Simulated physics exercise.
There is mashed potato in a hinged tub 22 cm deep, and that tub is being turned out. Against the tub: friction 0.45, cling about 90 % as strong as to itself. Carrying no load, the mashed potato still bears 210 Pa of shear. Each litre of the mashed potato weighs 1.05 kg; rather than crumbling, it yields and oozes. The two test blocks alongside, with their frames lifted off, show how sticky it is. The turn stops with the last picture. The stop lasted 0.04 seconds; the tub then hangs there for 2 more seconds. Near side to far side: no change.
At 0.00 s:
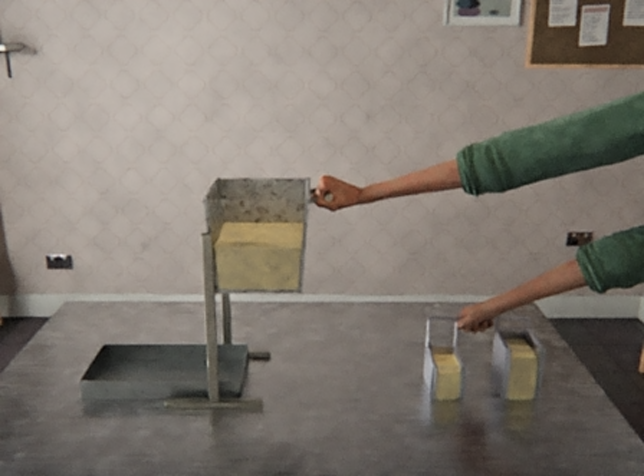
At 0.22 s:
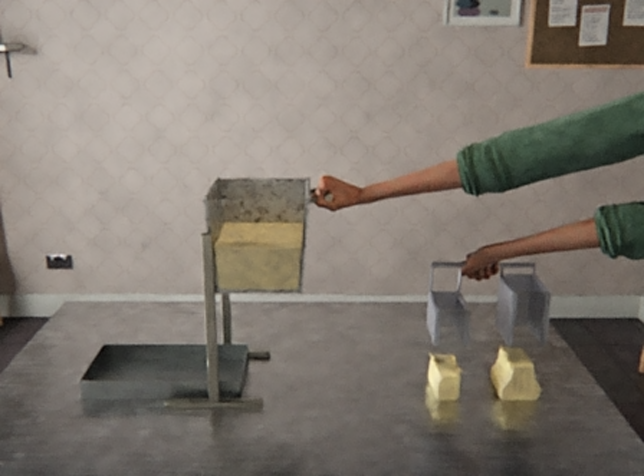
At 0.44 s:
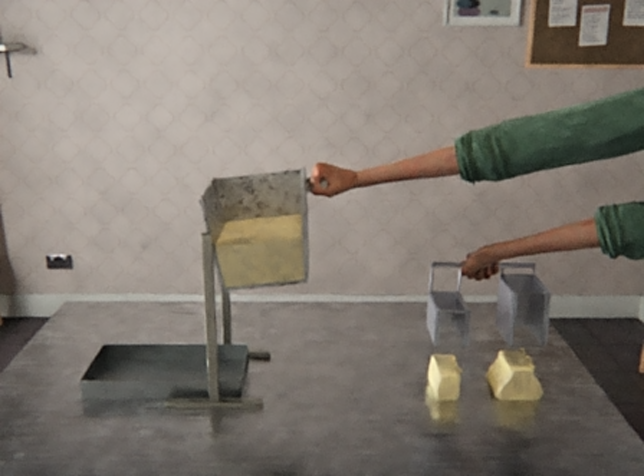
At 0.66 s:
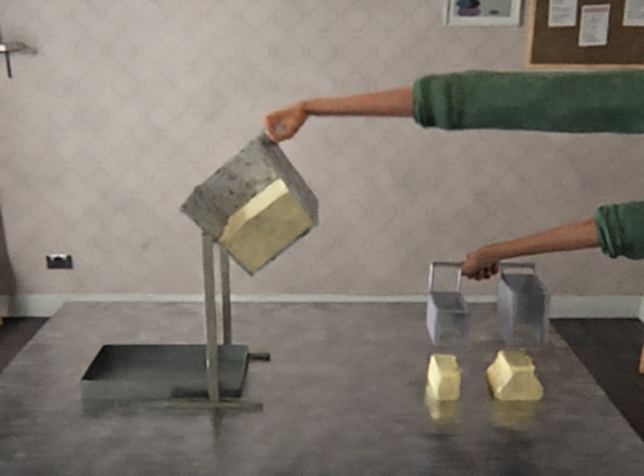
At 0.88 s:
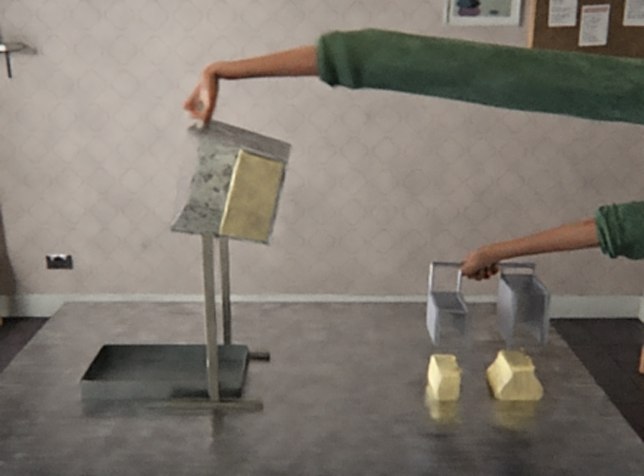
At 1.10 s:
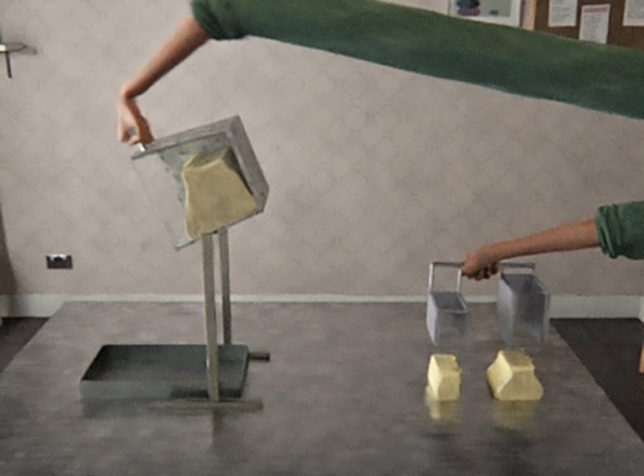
Hands lifting two grey moulds off pale yellow mash blocks, which slump slightly, then swinging a hinged tub of mash leftward past upright.
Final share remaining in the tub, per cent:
Near 0 %.
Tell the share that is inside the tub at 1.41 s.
It's something like 30 % of the original load.
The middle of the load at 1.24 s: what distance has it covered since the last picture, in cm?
Around 9 centimetres.
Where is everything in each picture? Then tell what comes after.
Handle-side rim at (305, 199), tilt 0 degrees; highest point of the mashed potato at (220, 247); test blocks 7.7 cm, 12 cm high (left to right), in the first picture.
Handle-side rim at (305, 199), tilt 0 degrees; highest point of the mashed potato at (220, 247); test blocks 7.5 cm, 9.6 cm high (left to right), in the second picture.
Handle-side rim at (300, 189), tilt 7 degrees; highest point of the mashed potato at (297, 239); test blocks 7.4 cm, 8.8 cm high (left to right), in the third picture.
Handle-side rim at (257, 146), tilt 40 degrees; highest point of the mashed potato at (285, 191); test blocks 7.4 cm, 8.7 cm high (left to right), in the fourth picture.
Handle-side rim at (188, 133), tilt 77 degrees; highest point of the mashed potato at (244, 153); test blocks 7.4 cm, 8.7 cm high (left to right), in the fifth picture.
Handle-side rim at (132, 160), tilt 111 degrees; highest point of the mashed potato at (219, 162); test blocks 7.4 cm, 8.7 cm high (left to right), in the sixth picture.
By 1.24 s, the tub is at 111 degrees and holds 79 %.
By 1.41 s, the tub is at 111 degrees and holds 29 %.
By 1.58 s, the tub is at 111 degrees and holds 0 %.
By 1.75 s, the tub is at 111 degrees and holds 0 %.
By 3.10 s, at the end, the tub is at 111 degrees and holds 0 %.
